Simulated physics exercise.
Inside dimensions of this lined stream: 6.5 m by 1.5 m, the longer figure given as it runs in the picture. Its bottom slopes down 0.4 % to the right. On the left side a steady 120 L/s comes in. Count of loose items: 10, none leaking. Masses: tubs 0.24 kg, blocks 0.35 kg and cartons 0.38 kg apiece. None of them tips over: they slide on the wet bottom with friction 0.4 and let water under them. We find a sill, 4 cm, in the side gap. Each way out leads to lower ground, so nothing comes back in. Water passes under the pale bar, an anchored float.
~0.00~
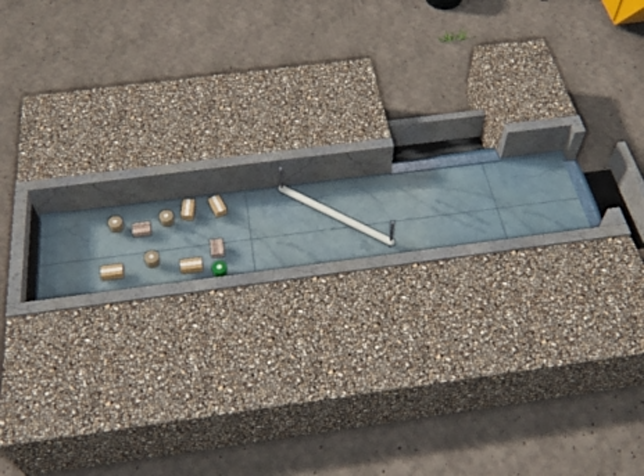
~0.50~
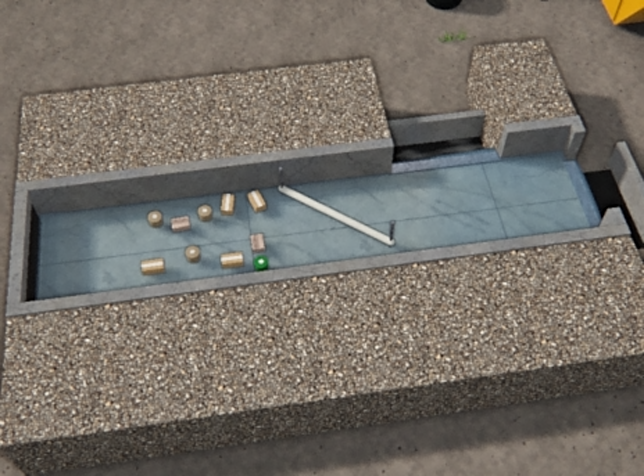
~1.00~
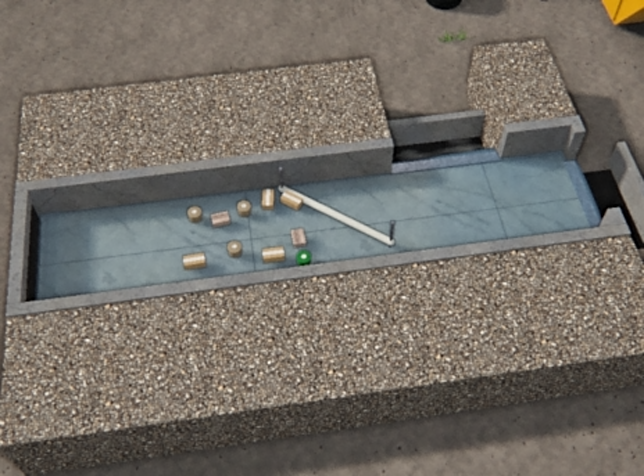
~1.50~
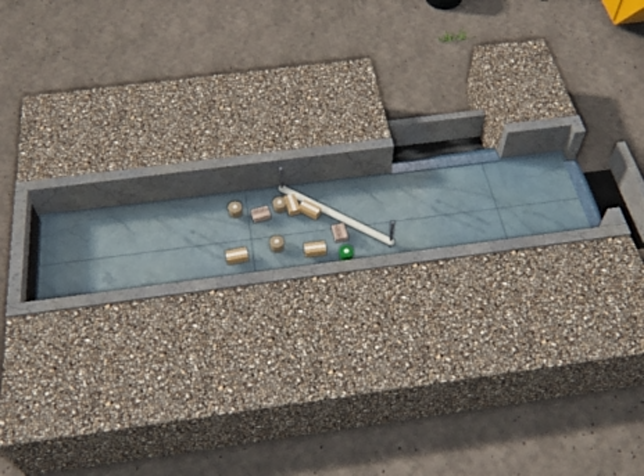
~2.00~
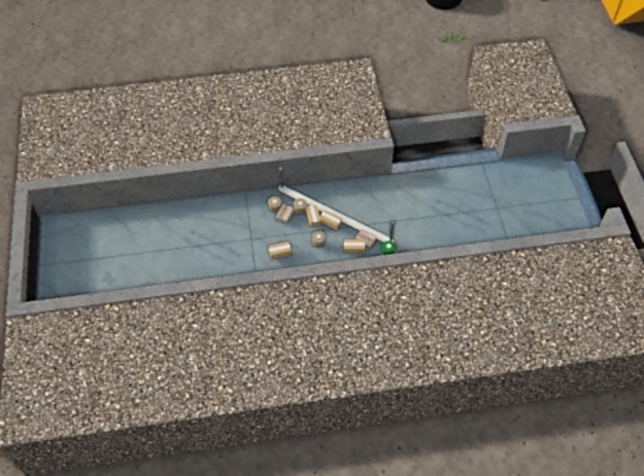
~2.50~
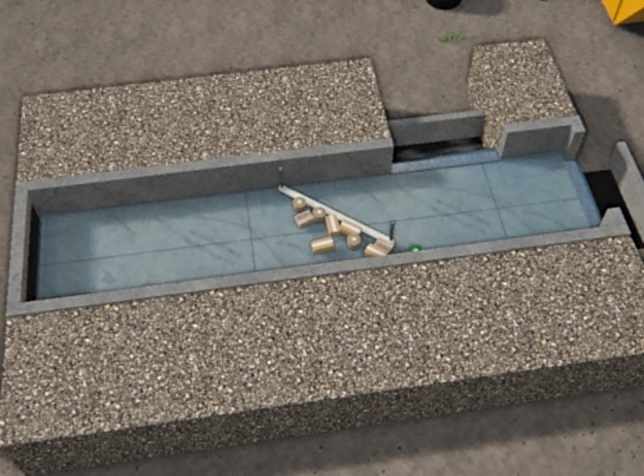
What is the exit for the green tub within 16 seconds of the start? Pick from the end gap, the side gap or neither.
For the green tub, end gap.
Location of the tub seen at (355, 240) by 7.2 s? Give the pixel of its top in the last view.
(546, 230) or so.
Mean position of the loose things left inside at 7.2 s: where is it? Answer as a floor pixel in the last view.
Centre of the remaining things: Roughly (524, 245).
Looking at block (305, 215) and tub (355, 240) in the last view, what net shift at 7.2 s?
Going in order, that's 400 cm then 450 cm.
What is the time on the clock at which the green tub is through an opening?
7.0 s.
After 3.5 s the green tub is near (469, 250), 2.8 m from its start, afloat; 0 of 10 are out; 10 afloat.
After 7.2 s the green tub has gone out by the end gap; 1 of 10 are out; 9 afloat.
After 12.0 s the green tub has gone out by the end gap; 10 of 10 are out; 0 afloat.
After 16.0 s the green tub has gone out by the end gap; 10 of 10 are out; 0 afloat.
